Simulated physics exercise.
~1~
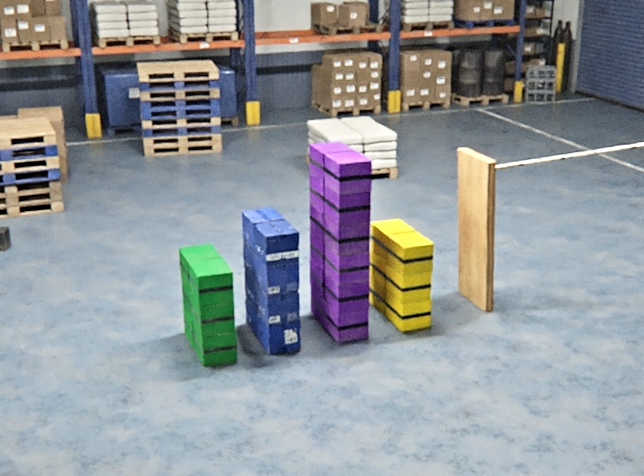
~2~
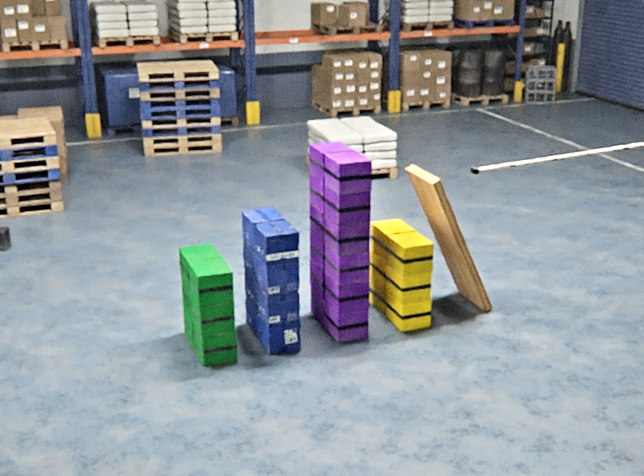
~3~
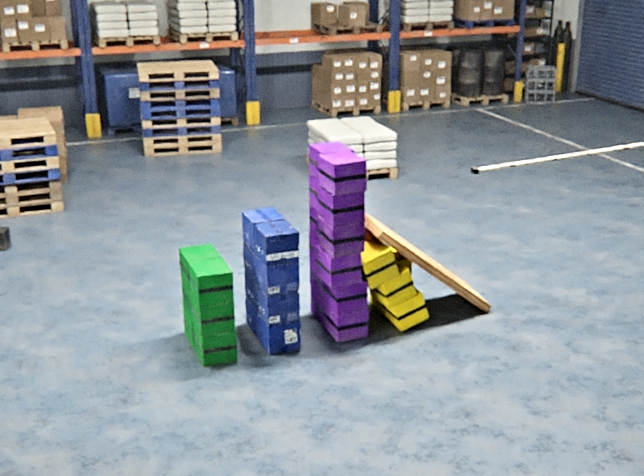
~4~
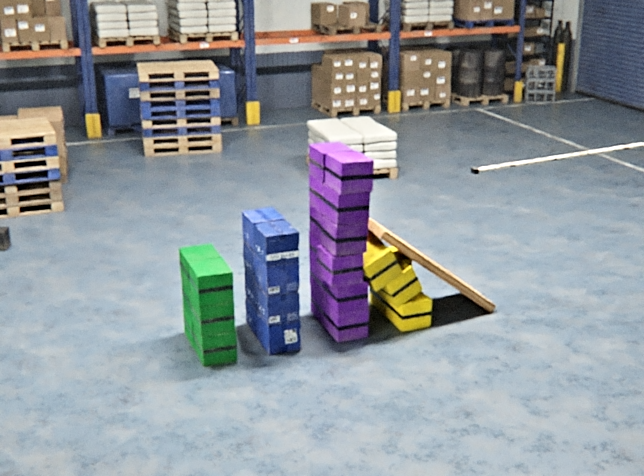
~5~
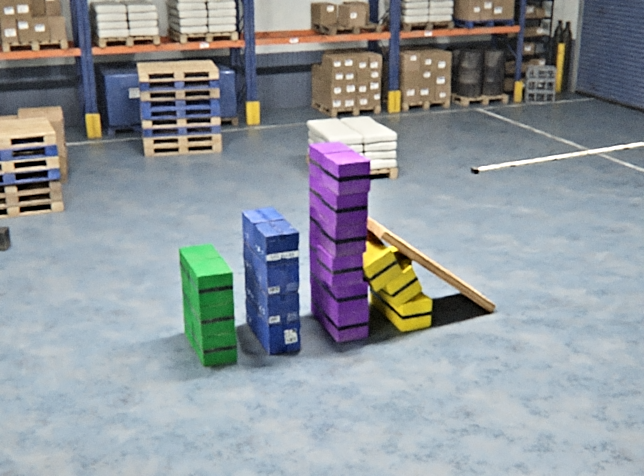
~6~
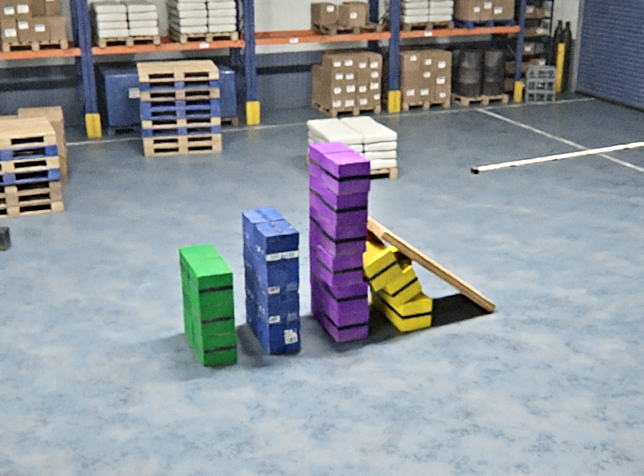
In the video, a wooden board tips left onto a stack of yellow cartons, which buckles and leans against the tall purple stack. The board comes to rest slanted over the skewed yellow cartons, while the purple, blue and green stacks remain standing.
